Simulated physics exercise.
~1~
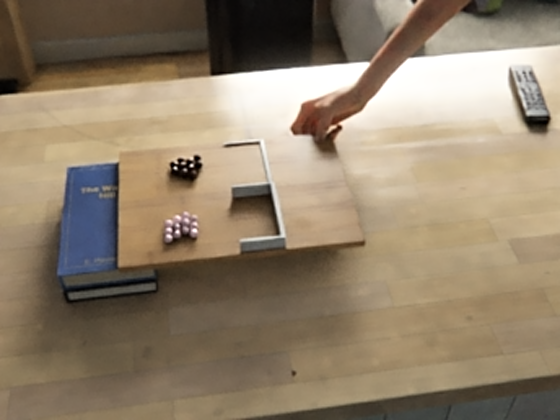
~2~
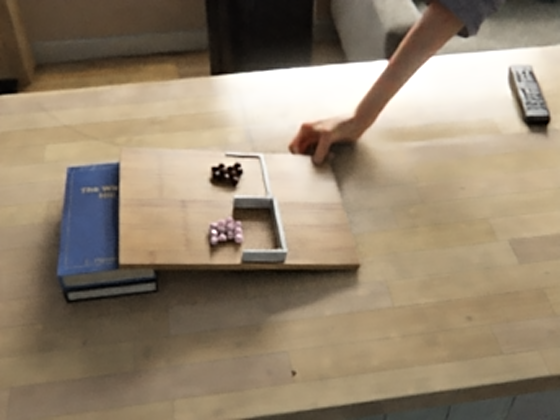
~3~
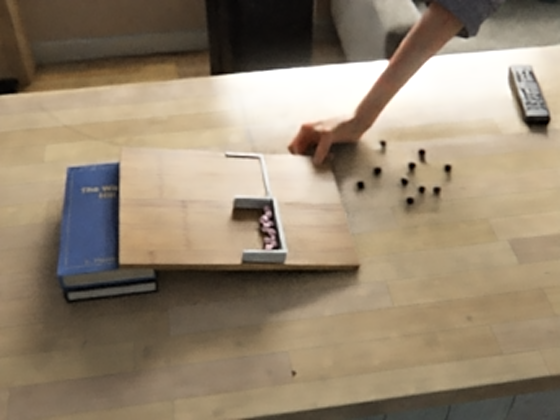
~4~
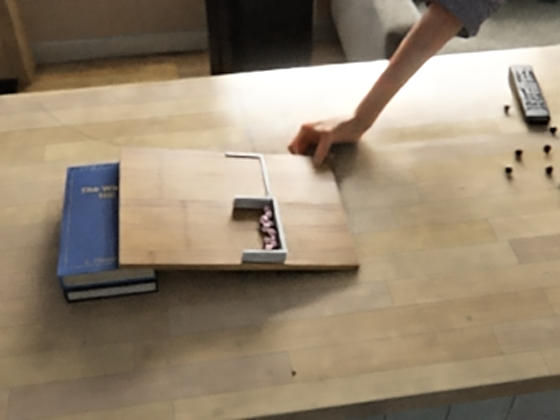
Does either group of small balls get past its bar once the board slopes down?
Yes, the dark group at the far side carries on past its bar and rolls away across the table. The pink group at the near side ends up resting against its bar.
On a wooden table, a hand lowers the right end of a board propped on a blue book, and two groups of small balls move down it; the pink ones gather behind a bar, while the dark ones roll off rightward across the table toward a remote.
